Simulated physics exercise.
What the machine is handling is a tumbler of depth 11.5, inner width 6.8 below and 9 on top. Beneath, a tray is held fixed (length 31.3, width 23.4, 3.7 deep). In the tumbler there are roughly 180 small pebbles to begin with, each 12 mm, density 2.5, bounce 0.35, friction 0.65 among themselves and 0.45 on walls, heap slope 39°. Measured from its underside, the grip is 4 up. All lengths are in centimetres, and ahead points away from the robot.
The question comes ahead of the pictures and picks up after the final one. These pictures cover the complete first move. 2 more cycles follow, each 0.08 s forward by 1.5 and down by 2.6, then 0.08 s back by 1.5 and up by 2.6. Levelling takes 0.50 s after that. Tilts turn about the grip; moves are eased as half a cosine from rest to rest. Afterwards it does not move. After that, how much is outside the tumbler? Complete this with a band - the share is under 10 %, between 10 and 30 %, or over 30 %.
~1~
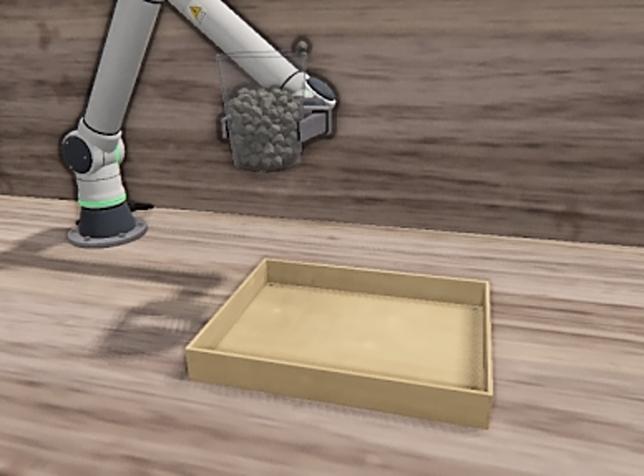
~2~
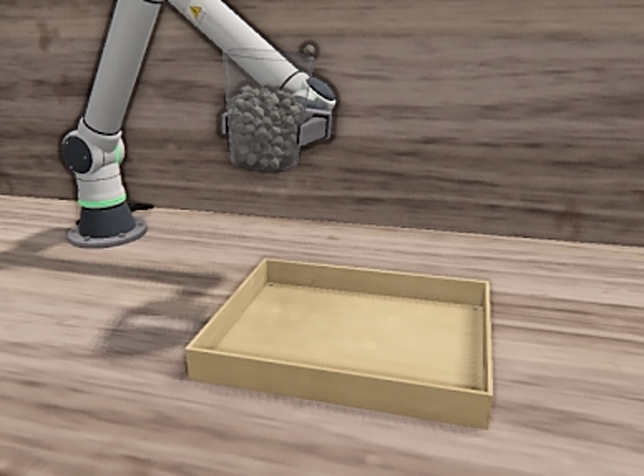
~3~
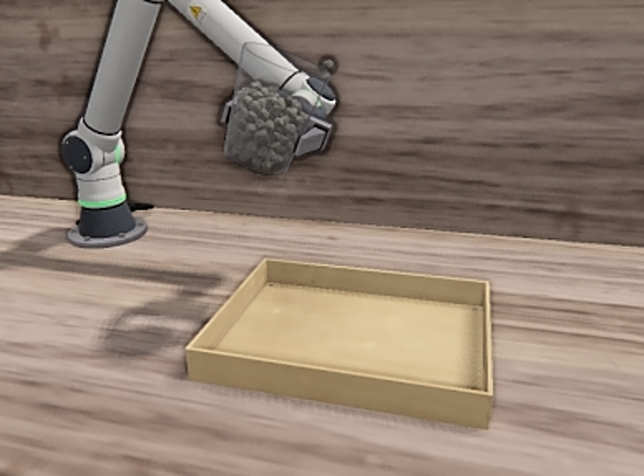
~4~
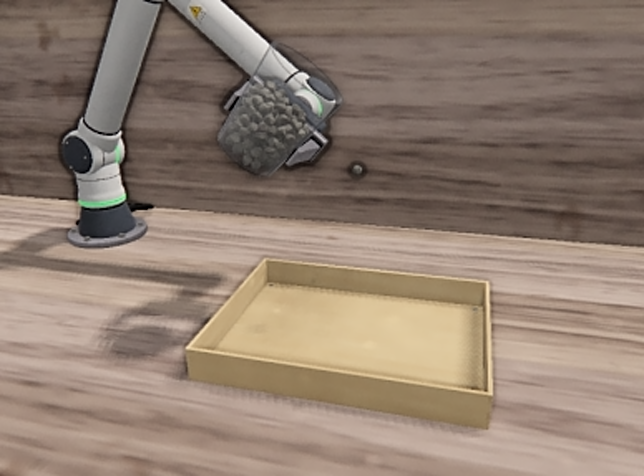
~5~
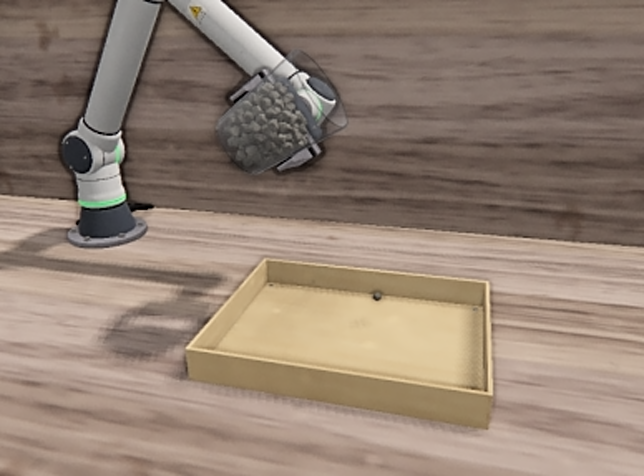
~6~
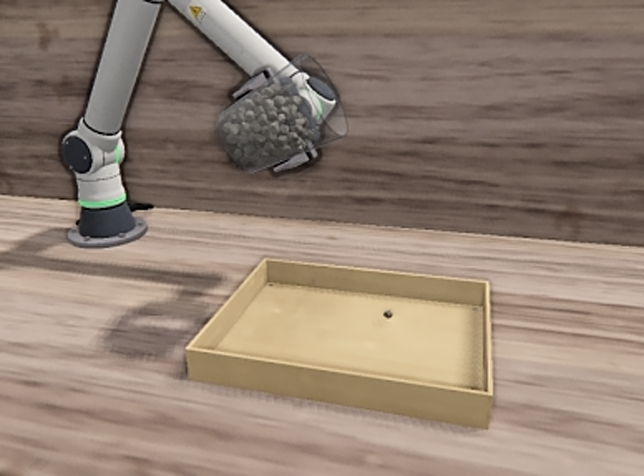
The share is under 10 %.
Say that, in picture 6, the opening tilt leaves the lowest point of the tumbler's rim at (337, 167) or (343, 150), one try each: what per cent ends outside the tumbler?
Estimates in order: 15 % and 5 %.
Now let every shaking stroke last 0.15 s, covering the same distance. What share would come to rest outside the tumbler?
It would come to roughly 0 %.
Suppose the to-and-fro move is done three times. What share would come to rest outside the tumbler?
That share would be near 0 percent.
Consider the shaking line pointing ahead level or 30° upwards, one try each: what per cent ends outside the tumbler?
Near 15 and 25 percent respectively.
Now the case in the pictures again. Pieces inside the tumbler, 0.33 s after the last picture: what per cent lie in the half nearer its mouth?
Mouth half share: Roughly 35 %.
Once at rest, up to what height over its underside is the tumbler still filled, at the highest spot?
Height at rest: About 10.0 centimetres.
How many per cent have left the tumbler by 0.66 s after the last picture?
About 0 in a hundred parts are out.
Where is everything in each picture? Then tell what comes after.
Tumbler middle at (265, 112), level; upper third of the load around (265, 105), from x 230 to 300, top at y 45; 183 in the tumbler, in the first frame.
Tumbler middle at (266, 112), tilted 6° forward; upper third of the load around (264, 106), from x 235 to 310, top at y 50, in the second frame.
Tumbler middle at (270, 113), tilted 21° forward; upper third of the load around (264, 107), from x 235 to 330, top at y 65, in the third frame.
Tumbler middle at (275, 116), tilted 41° forward; upper third of the load around (267, 108), from x 230 to 355, top at y 85; 182 in the tumbler, 1 in flight or on a rim, in the fourth frame.
Tumbler middle at (278, 120), tilted 56° forward; upper third of the load around (268, 109), from x 230 to 380, top at y 90; 182 in the tumbler, 1 in the tray, in the fifth frame.
Tumbler middle at (279, 121), tilted 62° forward; upper third of the load around (269, 111), from x 230 to 390, top at y 90; 182 in the tumbler, 1 in the tray, in the sixth frame.
Then, 0.33 s later, tilted 62° forward, highest piece 30 above the table; 182 in the tumbler, 1 in the tray.
Then, 0.66 s later, tilted 15° forward, highest piece 32 above the table; 180 in the tumbler, 3 in the tray.
Then, 1.02 s later, level, highest piece 32 above the table; 180 in the tumbler, 3 in the tray.
Then, 2.07 s later, level, highest piece 32 above the table; 180 in the tumbler, 3 in the tray.
At rest, 180 in the tumbler, 3 in the tray. That is 2 % outside the tumbler.
